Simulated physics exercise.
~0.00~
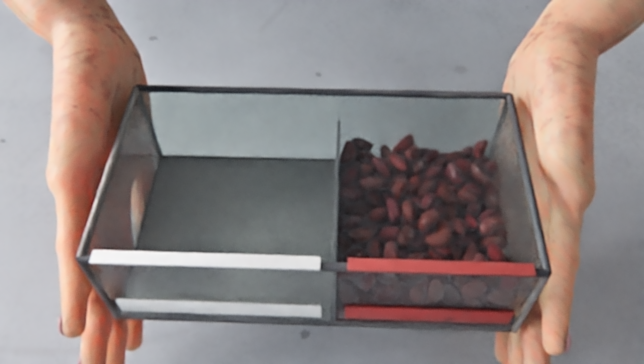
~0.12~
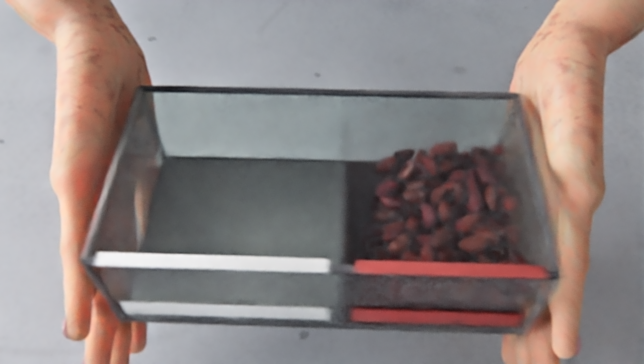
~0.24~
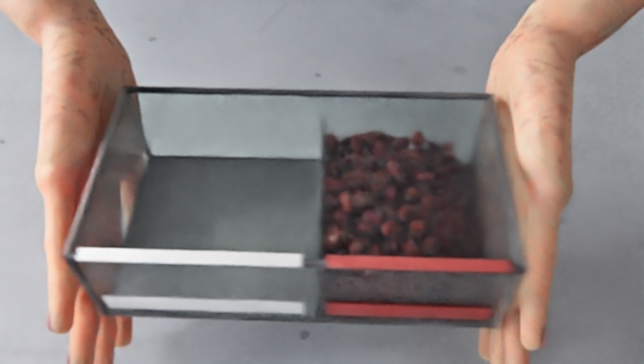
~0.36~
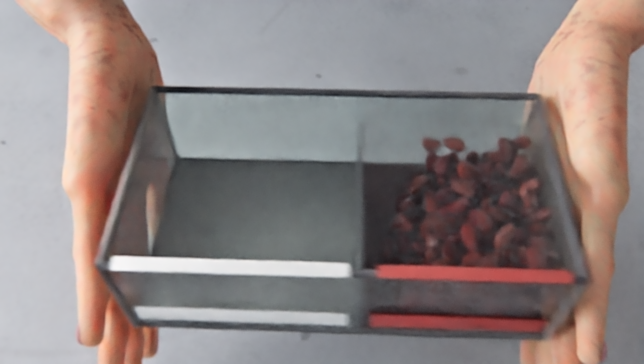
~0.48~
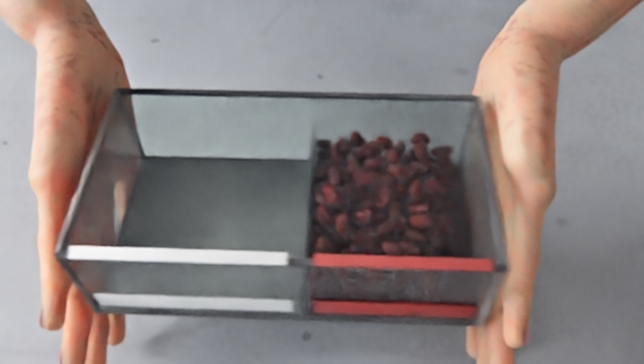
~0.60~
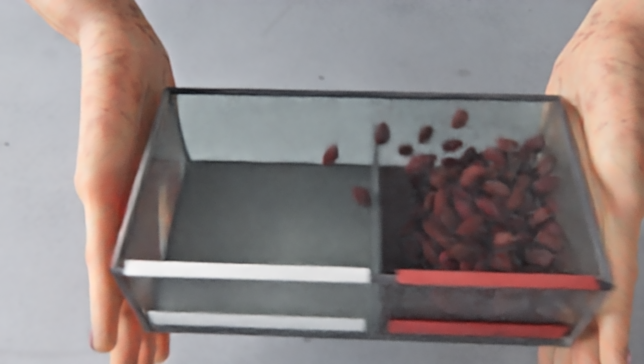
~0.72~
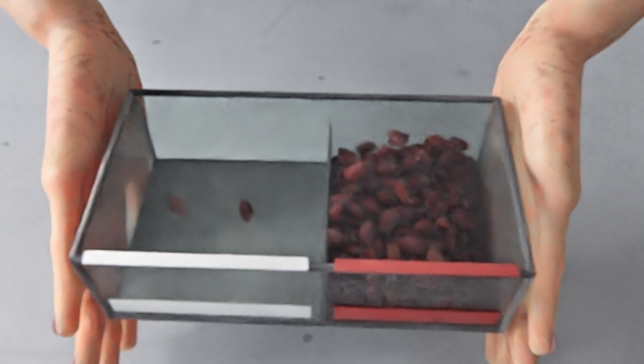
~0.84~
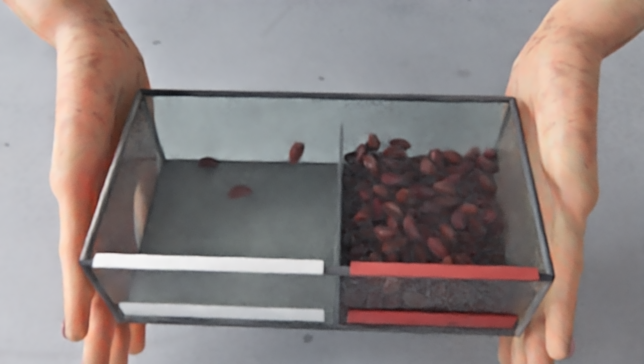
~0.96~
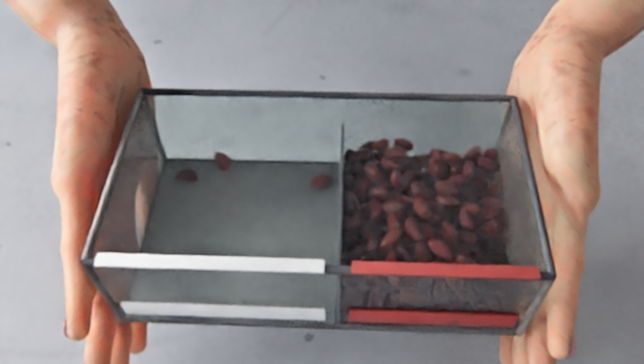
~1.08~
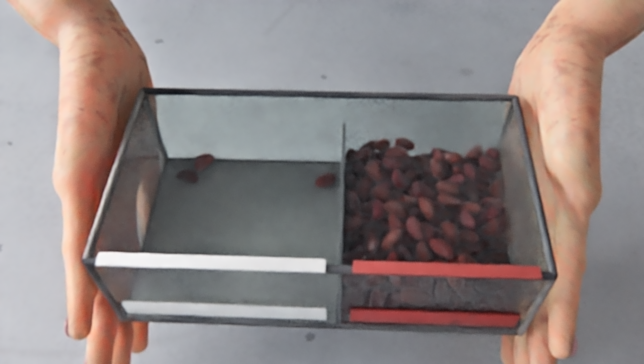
In a clear divided box, hands shake dark red beans sideways, and three end up left.
